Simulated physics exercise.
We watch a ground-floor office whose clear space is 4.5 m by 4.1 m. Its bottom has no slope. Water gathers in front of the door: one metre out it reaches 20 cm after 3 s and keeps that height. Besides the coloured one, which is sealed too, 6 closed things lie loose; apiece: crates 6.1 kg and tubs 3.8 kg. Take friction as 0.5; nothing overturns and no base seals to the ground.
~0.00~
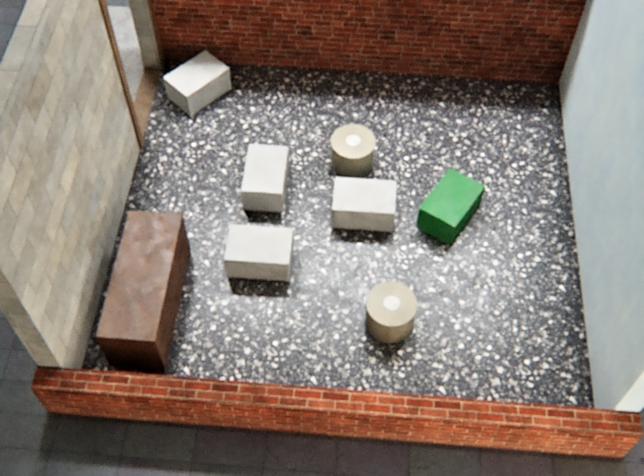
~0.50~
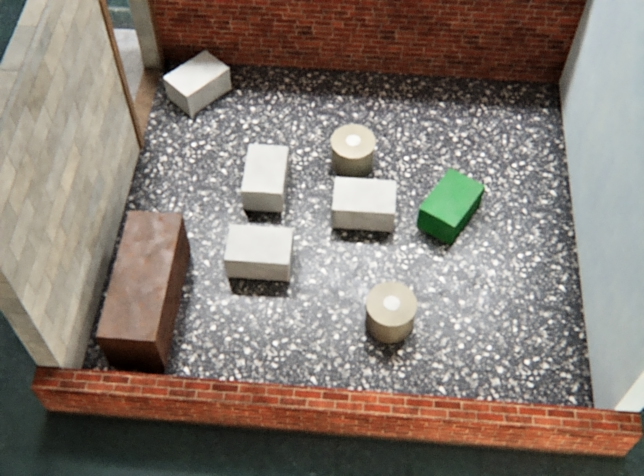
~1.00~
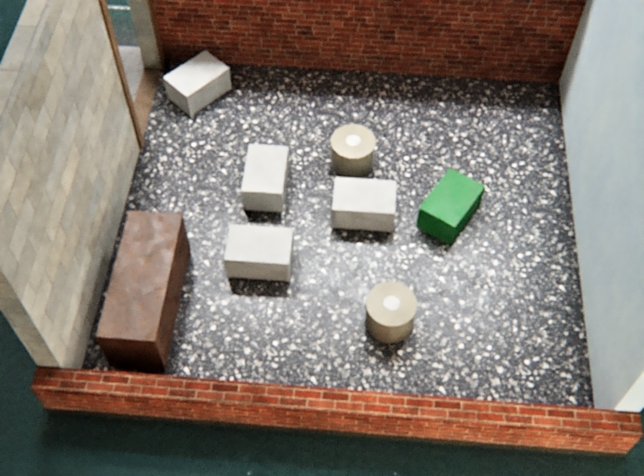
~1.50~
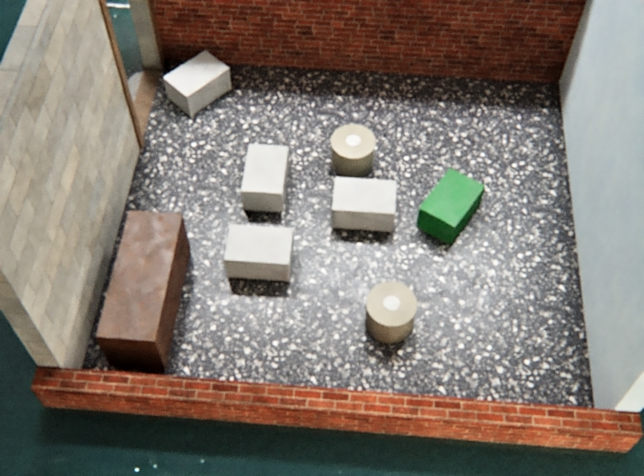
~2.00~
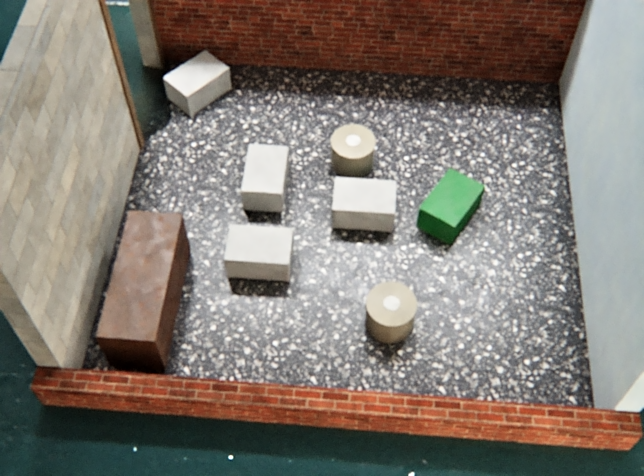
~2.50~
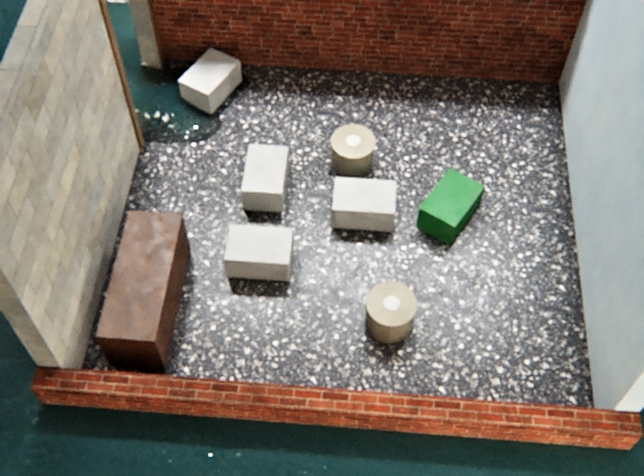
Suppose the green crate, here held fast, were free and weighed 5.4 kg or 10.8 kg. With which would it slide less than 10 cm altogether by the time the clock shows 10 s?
For it, neither weight holds it.
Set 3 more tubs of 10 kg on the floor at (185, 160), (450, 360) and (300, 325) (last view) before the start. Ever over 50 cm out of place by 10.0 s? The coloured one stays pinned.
In that order: Under, less, under.
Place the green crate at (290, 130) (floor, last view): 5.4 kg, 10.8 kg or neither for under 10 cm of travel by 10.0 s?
Neither holds.
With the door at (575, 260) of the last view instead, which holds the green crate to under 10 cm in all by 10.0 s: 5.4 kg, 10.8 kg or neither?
In that case neither weight holds it.
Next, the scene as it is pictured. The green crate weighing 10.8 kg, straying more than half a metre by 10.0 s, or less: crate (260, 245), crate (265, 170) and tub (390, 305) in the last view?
In turn: Under, past it, less.
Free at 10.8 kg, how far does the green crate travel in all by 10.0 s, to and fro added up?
Some 250 cm in all.
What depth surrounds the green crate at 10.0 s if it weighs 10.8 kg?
About 12 cm.
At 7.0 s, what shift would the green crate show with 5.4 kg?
Roughly 120 cm.
After 3.5 s the green crate would be 0 cm from its start with 5.4 kg and 0 cm from its start with 10.8 kg; 0 cm of water round it then.
After 4.5 s the green crate would be 0 cm from its start with 5.4 kg and 0 cm from its start with 10.8 kg; 0 cm of water round it then.
After 7.0 s the green crate would be 127 cm from its start with 5.4 kg and 60 cm from its start with 10.8 kg; 4 cm of water round it then.
After 10.0 s the green crate would be 206 cm from its start with 5.4 kg and 197 cm from its start with 10.8 kg; 12 cm of water round it then.
